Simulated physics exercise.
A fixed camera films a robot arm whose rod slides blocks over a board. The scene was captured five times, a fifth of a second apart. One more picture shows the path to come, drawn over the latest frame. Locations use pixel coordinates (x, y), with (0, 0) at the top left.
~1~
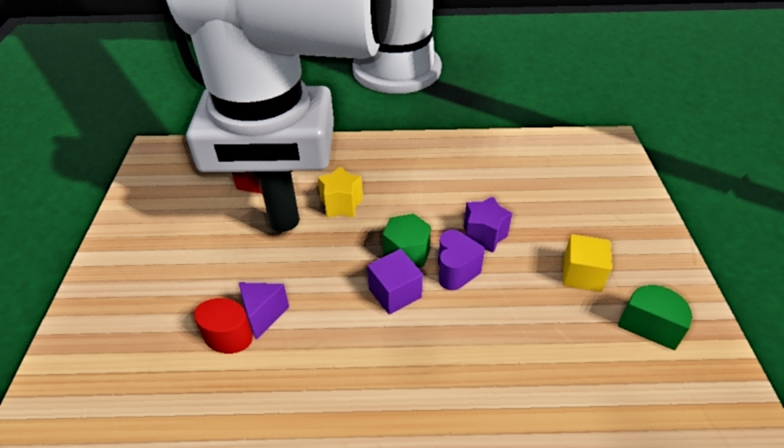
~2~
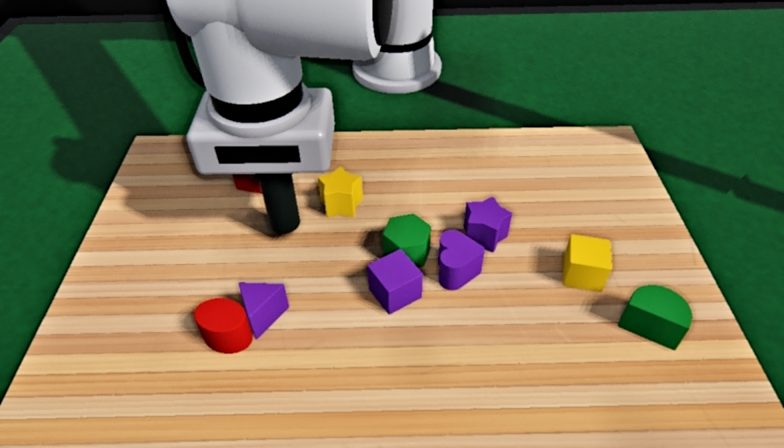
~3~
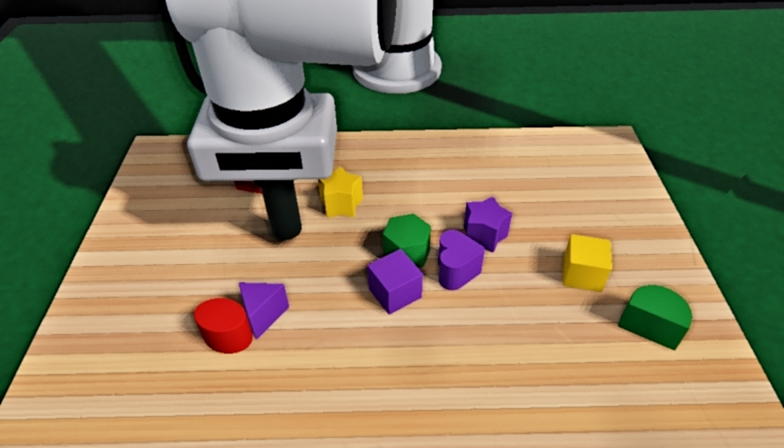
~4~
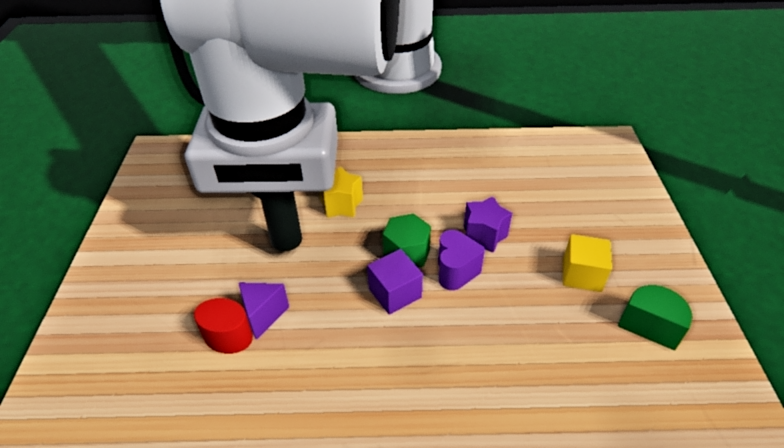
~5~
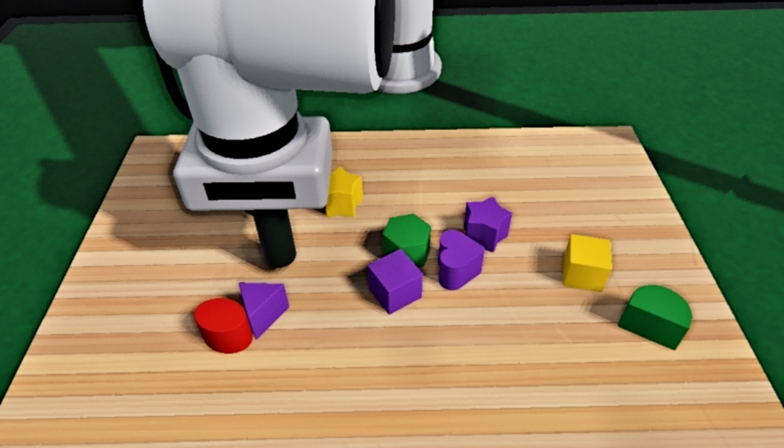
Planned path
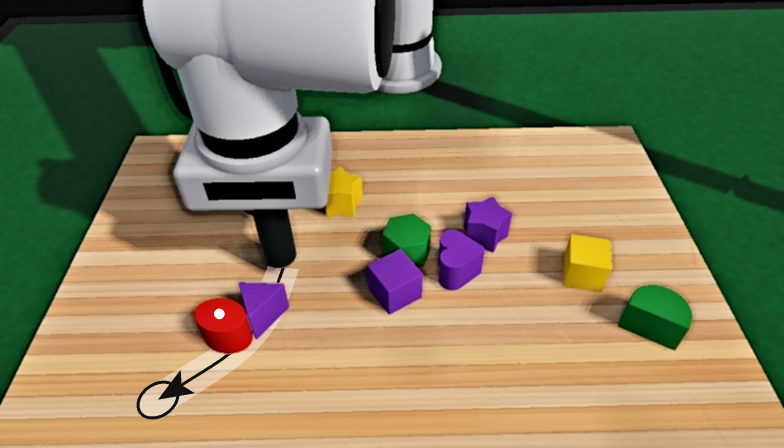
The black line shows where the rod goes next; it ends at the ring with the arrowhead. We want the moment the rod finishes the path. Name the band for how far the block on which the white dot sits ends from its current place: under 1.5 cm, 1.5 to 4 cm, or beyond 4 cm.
Distance: Above 4 cm.
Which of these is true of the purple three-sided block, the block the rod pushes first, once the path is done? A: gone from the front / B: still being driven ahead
My pick is A.
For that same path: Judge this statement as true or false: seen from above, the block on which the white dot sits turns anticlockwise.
My answer: False.
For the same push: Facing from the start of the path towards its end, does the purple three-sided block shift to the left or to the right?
Left.
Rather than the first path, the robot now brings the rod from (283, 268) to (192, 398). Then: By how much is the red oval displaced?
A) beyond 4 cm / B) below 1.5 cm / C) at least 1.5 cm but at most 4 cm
Letter A.
Drawn move, from (283, 268) via (264, 314) and (221, 360), ending at (158, 400); the dot is on the red oval.
What follows on the original path. One third of the way, rod (261, 303); red oval (212, 323), turned 35° clockwise; purple three-sided block (250, 319).
Two thirds of the way, rod (216, 349); red oval (167, 354), turned 85° clockwise; purple three-sided block (226, 363), turned 40° anticlockwise.
At the end, rod (151, 389); red oval (96, 389), turned 100° clockwise; purple three-sided block (225, 364), turned 40° anticlockwise.
